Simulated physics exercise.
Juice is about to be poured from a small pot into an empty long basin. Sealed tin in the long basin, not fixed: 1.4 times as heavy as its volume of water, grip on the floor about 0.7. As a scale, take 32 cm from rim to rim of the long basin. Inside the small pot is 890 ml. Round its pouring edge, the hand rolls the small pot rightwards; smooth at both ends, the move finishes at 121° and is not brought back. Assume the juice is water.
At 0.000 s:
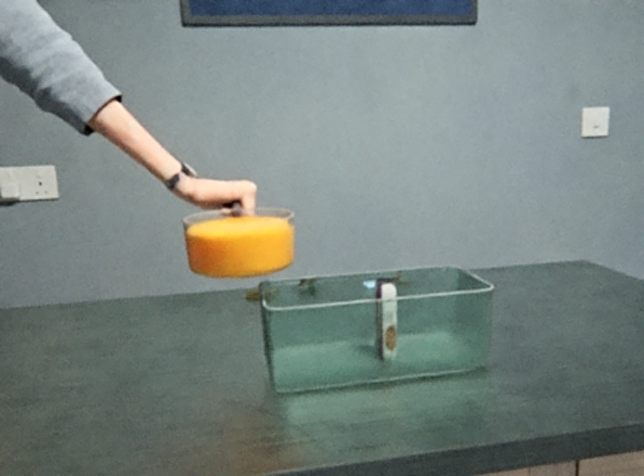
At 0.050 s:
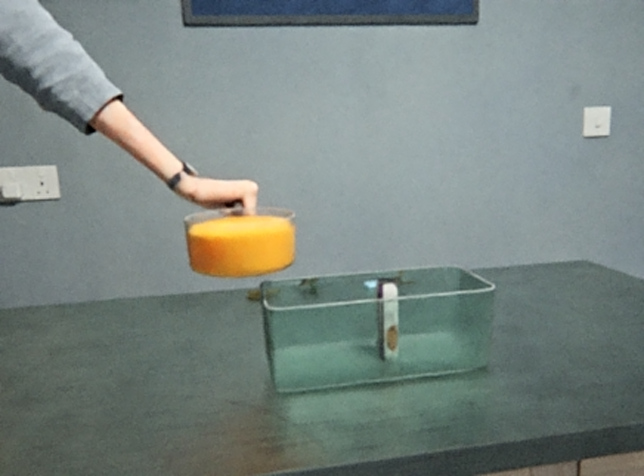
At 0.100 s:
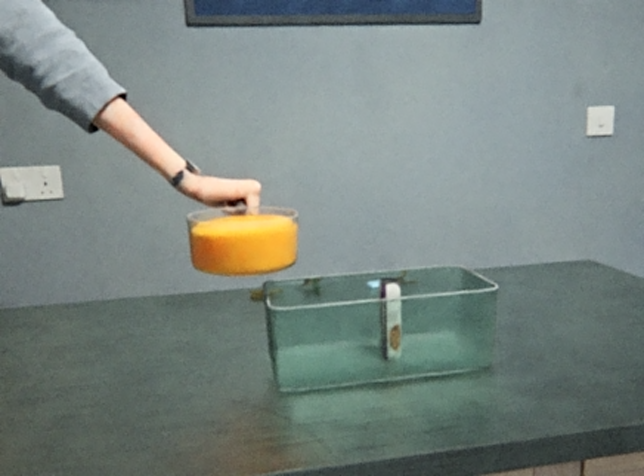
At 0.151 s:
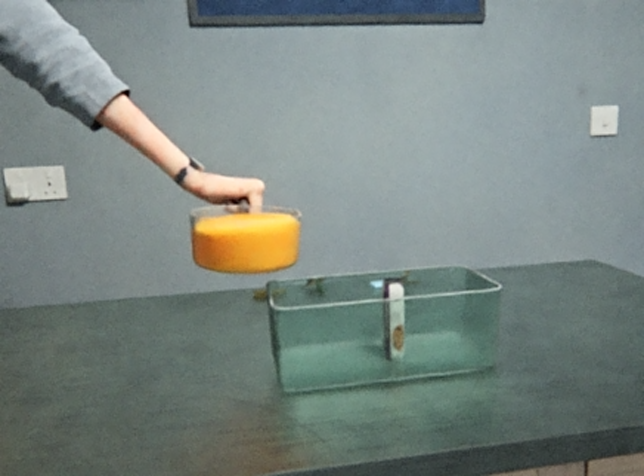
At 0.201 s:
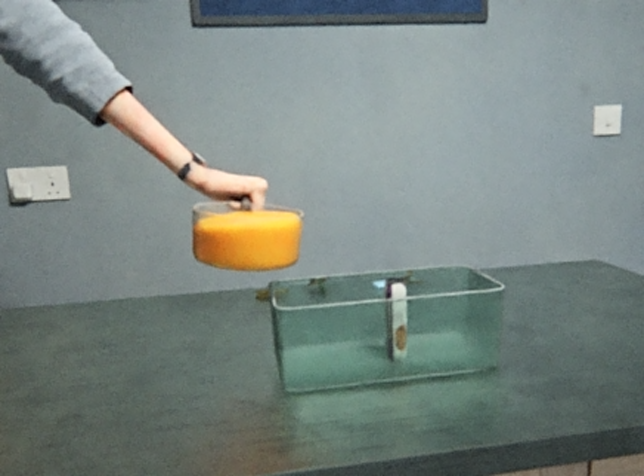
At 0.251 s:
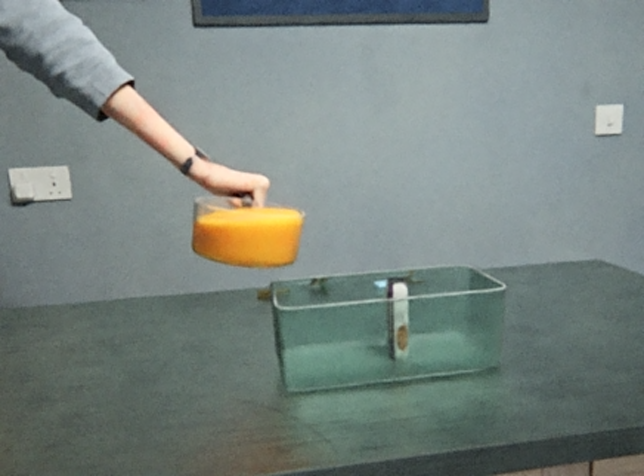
A hand holds a small pot of orange juice and tilts it slightly rightwards.
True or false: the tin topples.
True.
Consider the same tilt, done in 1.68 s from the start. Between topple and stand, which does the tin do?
In that case the tin stays vertical.
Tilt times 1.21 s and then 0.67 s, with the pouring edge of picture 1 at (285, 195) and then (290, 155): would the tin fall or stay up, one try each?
First it goes over; then it remains upright.
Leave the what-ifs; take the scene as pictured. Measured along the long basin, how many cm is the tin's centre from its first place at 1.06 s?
The tin has gone some 2 cm.
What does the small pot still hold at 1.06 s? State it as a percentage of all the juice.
I'd say some 4 per cent remains.
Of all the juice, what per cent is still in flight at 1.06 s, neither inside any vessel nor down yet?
About 10 percent.
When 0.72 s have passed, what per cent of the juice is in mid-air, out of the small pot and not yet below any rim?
Near 36 per cent at that moment.
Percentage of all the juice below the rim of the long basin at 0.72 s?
Near 14 in a hundred.
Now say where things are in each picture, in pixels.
It leans 0°; its right rim is at (293, 215); the juice meets the walls at (187, 229) and (291, 222); the long basin's rim runs from (262, 296) to (475, 277); the tin's top is at (385, 284), in the first frame.
It leans 0°; its right rim is at (294, 214); the juice meets the walls at (188, 229) and (292, 222), in the second frame.
It leans 2°; its right rim is at (297, 214); the juice meets the walls at (191, 227) and (295, 220), in the third frame.
It leans 4°; its right rim is at (300, 214); the juice meets the walls at (193, 226) and (297, 218), in the fourth frame.
It leans 7°; its right rim is at (302, 214); the juice meets the walls at (195, 223) and (300, 216), in the fifth frame.
It leans 11°; its right rim is at (303, 214); the juice meets the walls at (197, 219) and (301, 213), in the sixth frame.
Then, 0.72 s in, the tilt is 70° and 49 per cent is still to pour; the tin stands where it began.
Then, 1.06 s in, the tilt is 111° and 4 per cent is still to pour; the tin leans 17°.
Then, 1.42 s in, the tilt is 121° and 0 per cent is still to pour; the tin lies on its side.
Then, 1.81 s in, the tilt is 121° and 0 per cent is still to pour; the tin lies on its side.
Finally, the tin lies on its side.
